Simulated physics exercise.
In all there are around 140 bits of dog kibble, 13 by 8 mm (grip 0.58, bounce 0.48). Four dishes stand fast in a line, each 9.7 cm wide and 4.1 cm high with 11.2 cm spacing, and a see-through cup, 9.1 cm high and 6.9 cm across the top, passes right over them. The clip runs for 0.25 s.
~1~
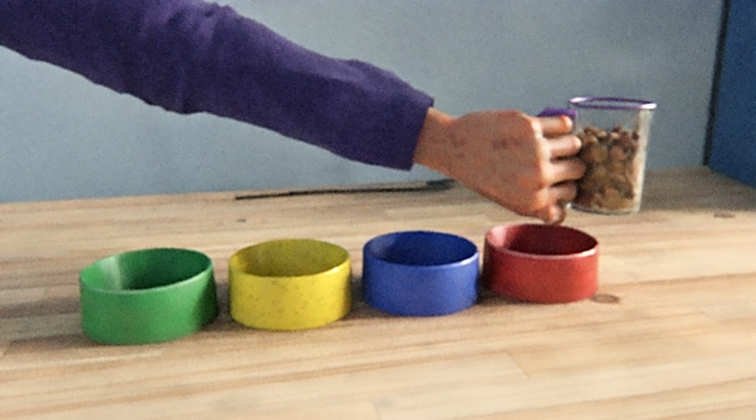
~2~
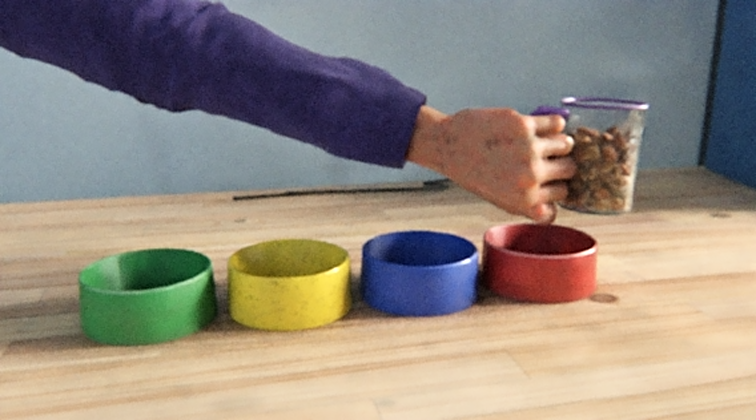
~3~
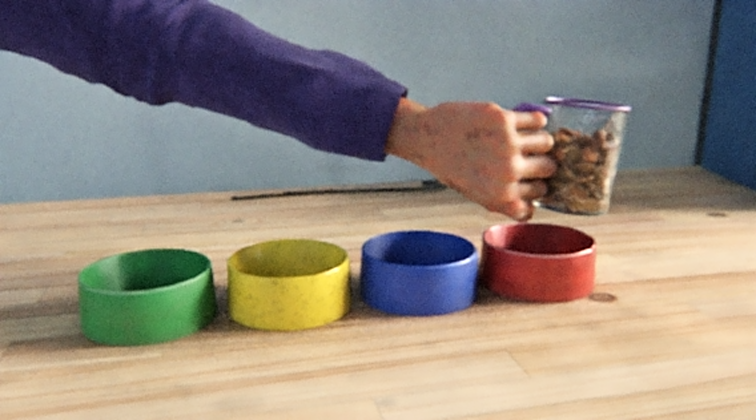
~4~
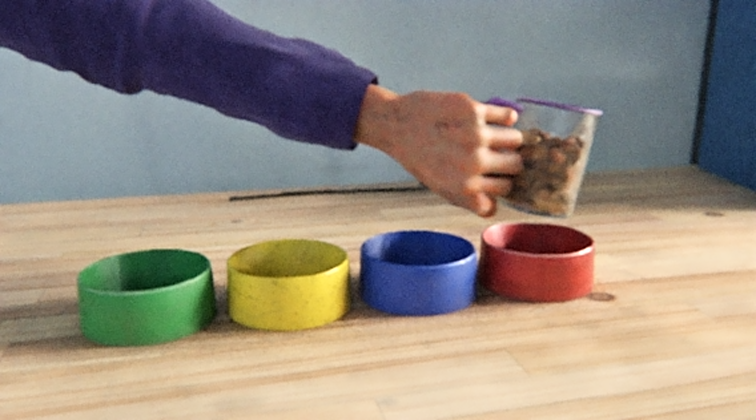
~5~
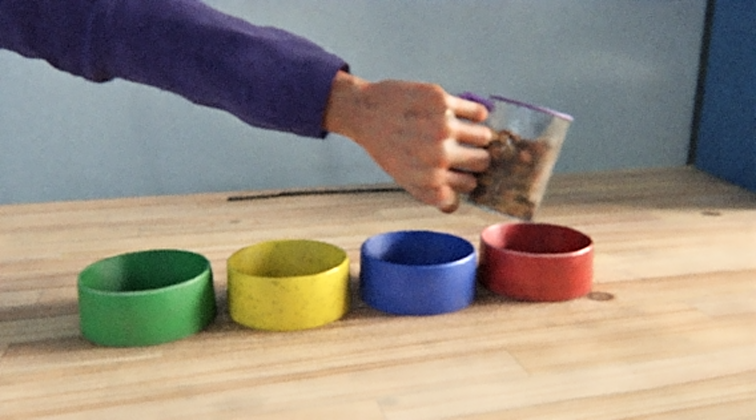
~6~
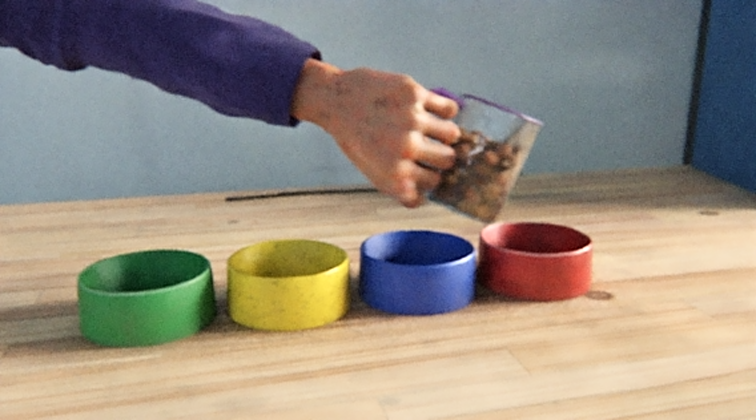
A hand moves a clear cup of brown kibble left above colored dishes, tilting it.
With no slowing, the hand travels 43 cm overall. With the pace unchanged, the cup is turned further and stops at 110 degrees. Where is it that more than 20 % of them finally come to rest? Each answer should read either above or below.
Red - below, blue - below, green - above, yellow - below, counter - below.
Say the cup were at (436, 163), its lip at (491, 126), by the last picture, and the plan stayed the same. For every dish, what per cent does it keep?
You'd end up with red at 0, blue at 0, green at 90 and yellow at 0.
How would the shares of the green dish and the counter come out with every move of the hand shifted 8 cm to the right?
Shares - green 0 / counter 0.
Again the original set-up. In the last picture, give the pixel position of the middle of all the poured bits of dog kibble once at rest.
At about (157, 295).
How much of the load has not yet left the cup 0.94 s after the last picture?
My guess is near 80 per cent.
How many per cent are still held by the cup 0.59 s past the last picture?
Reading: Approx. 100 %.
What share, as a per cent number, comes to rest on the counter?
Estimate: Close to 0 %.
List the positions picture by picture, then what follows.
The first picture shows cup at (606, 155), tilt 0 degrees, lip at (647, 102), moved 0.0 cm; middle of the pieces at (599, 175); red dish at (541, 239); blue dish at (421, 248); yellow dish at (290, 258); green dish at (148, 269).
The second picture shows cup at (598, 155), tilt 1 degrees, lip at (639, 103), moved 0.6 cm; middle of the pieces at (605, 166).
The third picture shows cup at (578, 156), tilt 5 degrees, lip at (621, 106), moved 2.4 cm; middle of the pieces at (584, 167).
The fourth picture shows cup at (546, 157), tilt 10 degrees, lip at (594, 112), moved 5.4 cm; middle of the pieces at (551, 169).
The fifth picture shows cup at (514, 159), tilt 16 degrees, lip at (565, 118), moved 8.3 cm; middle of the pieces at (518, 172).
The sixth picture shows cup at (481, 160), tilt 22 degrees, lip at (536, 124), moved 11.3 cm; middle of the pieces at (484, 174); red dish at (535, 238); blue dish at (417, 247); yellow dish at (288, 258); green dish at (146, 270).
Then, 0.36 s after the last picture, tilt 65 degrees; cup holds 100 %.
Then, 0.59 s after the last picture, tilt 93 degrees; cup holds 100 %.
Then, 0.94 s after the last picture, tilt 110 degrees; cup holds 80 %, green 20 %.
In the end, red 0 %, blue 0 %, green 90 %, yellow 0 %, counter 0 %, cup 10 %.
